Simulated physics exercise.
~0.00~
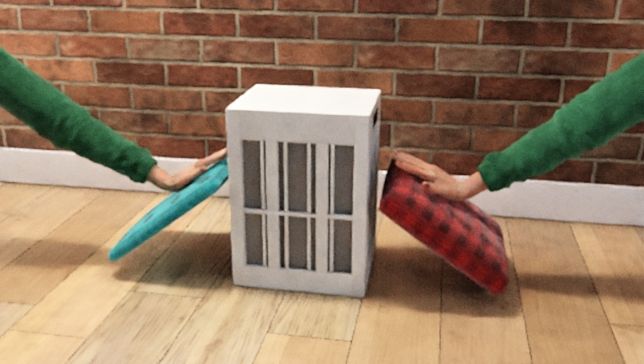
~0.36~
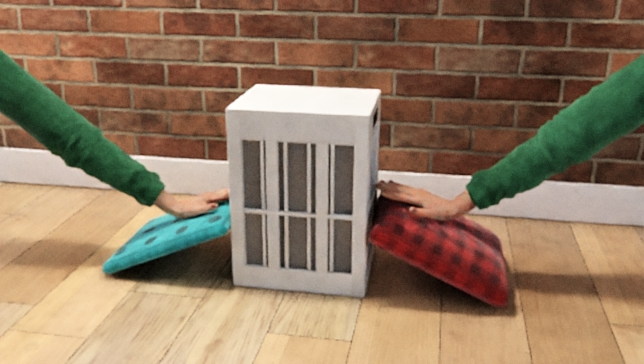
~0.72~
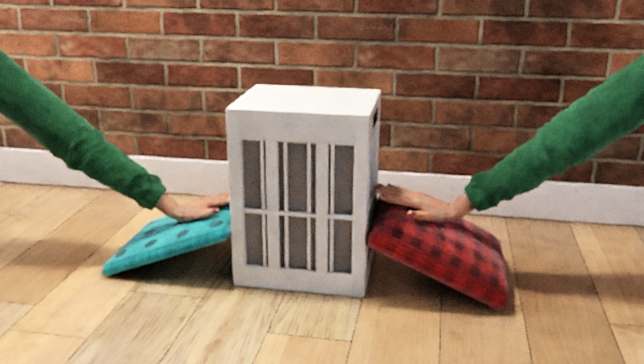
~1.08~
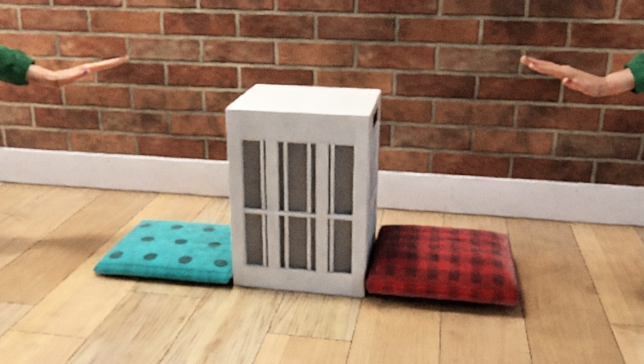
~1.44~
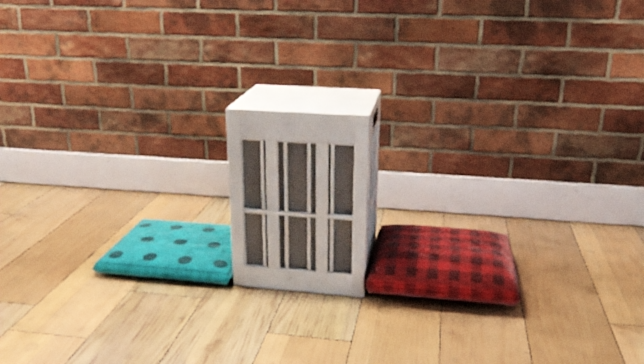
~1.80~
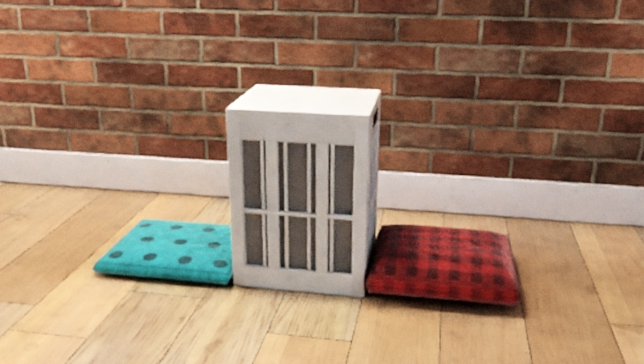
Two hands release a turquoise pad and a red cushion, which settle flat beside a white crate.
